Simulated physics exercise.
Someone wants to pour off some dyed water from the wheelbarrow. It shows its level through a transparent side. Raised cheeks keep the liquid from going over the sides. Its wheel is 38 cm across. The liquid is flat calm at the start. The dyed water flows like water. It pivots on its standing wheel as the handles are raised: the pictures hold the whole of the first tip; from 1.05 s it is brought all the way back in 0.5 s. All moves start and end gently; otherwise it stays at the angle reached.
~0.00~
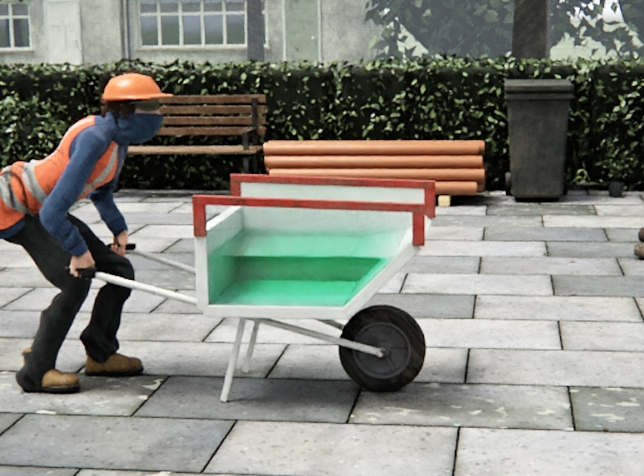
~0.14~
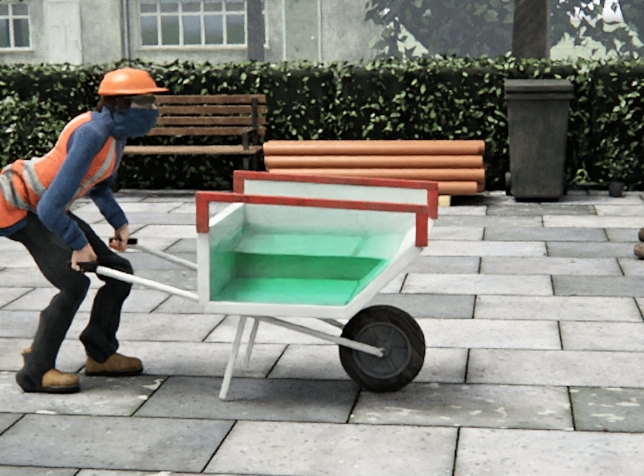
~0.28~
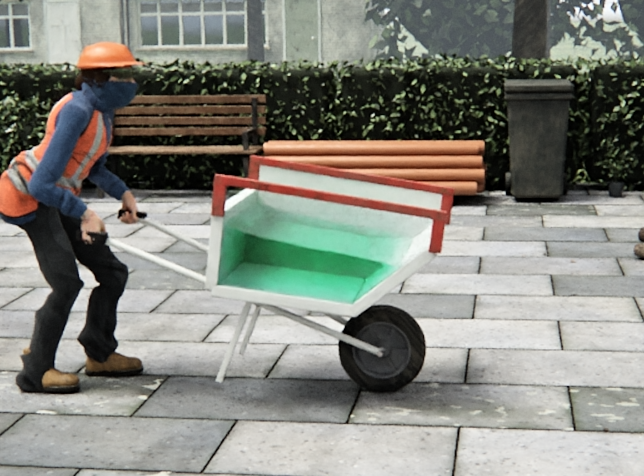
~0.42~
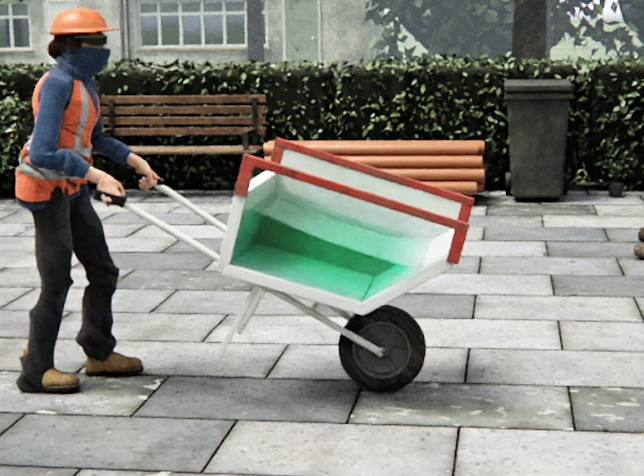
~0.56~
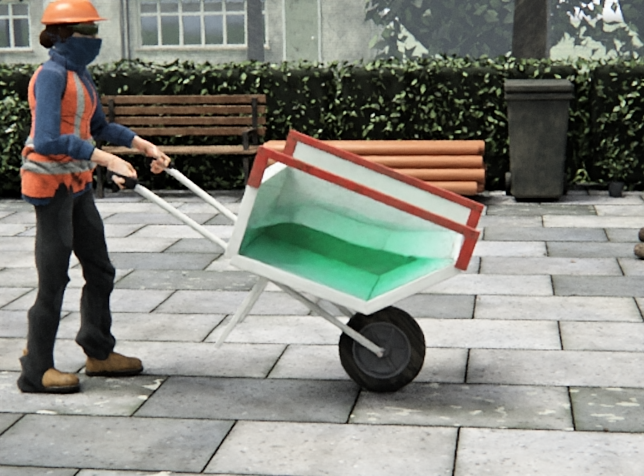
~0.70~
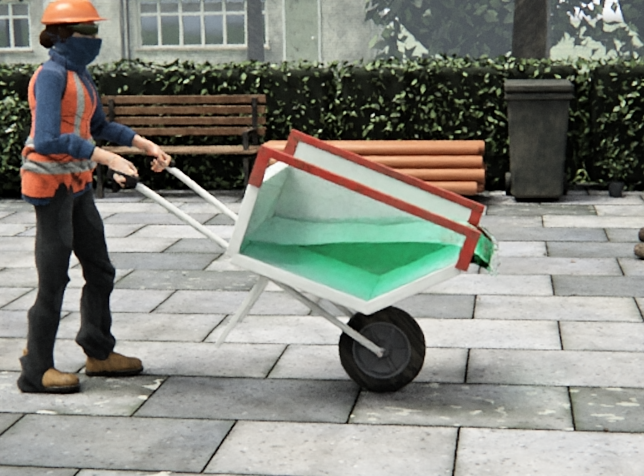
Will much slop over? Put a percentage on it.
Roughly 58 per cent of the dyed water is lost.
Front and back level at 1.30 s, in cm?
Front 20 cm, back 0 cm.
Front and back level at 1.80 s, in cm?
Front 8 cm, back 46 cm.
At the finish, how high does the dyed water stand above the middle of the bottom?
About 10 cm.
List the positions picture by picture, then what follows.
The surface is at (332, 257) near the front wall; the surface is at (222, 256) near the back wall; the lip is at (413, 240); the front is on the right, in the first picture.
The surface is at (335, 256) near the front wall; the surface is at (224, 251) near the back wall, in the second picture.
The surface is at (347, 255) near the front wall; the surface is at (237, 230) near the back wall; the barrow is tilted 7° forwards, in the third picture.
The surface is at (364, 253) near the front wall; the surface is at (257, 214) near the back wall; the barrow is tilted 15° forwards, in the fourth picture.
The surface is at (374, 249) near the front wall; the surface is at (261, 228) near the back wall; the barrow is tilted 20° forwards, in the fifth picture.
The surface is at (377, 243) near the front wall; the surface is at (258, 241) near the back wall; the barrow is tilted 20° forwards; the lip is at (457, 262); dyed water is coming out, 4 per cent so far, in the sixth picture.
By 1.30 s the barrow is at 10° forwards, the surface stands 0 cm at the back and 20 cm at the front; 46 per cent is out, over the front.
By 1.80 s the surface stands 46 cm at the back and 8 cm at the front; 50 per cent is out, over the front.
By 2.35 s the surface stands 12 cm at the back and 12 cm at the front; 50 per cent is out, over the front.
By 4.43 s 58 per cent is out, over the front, 54 of 94 litres.
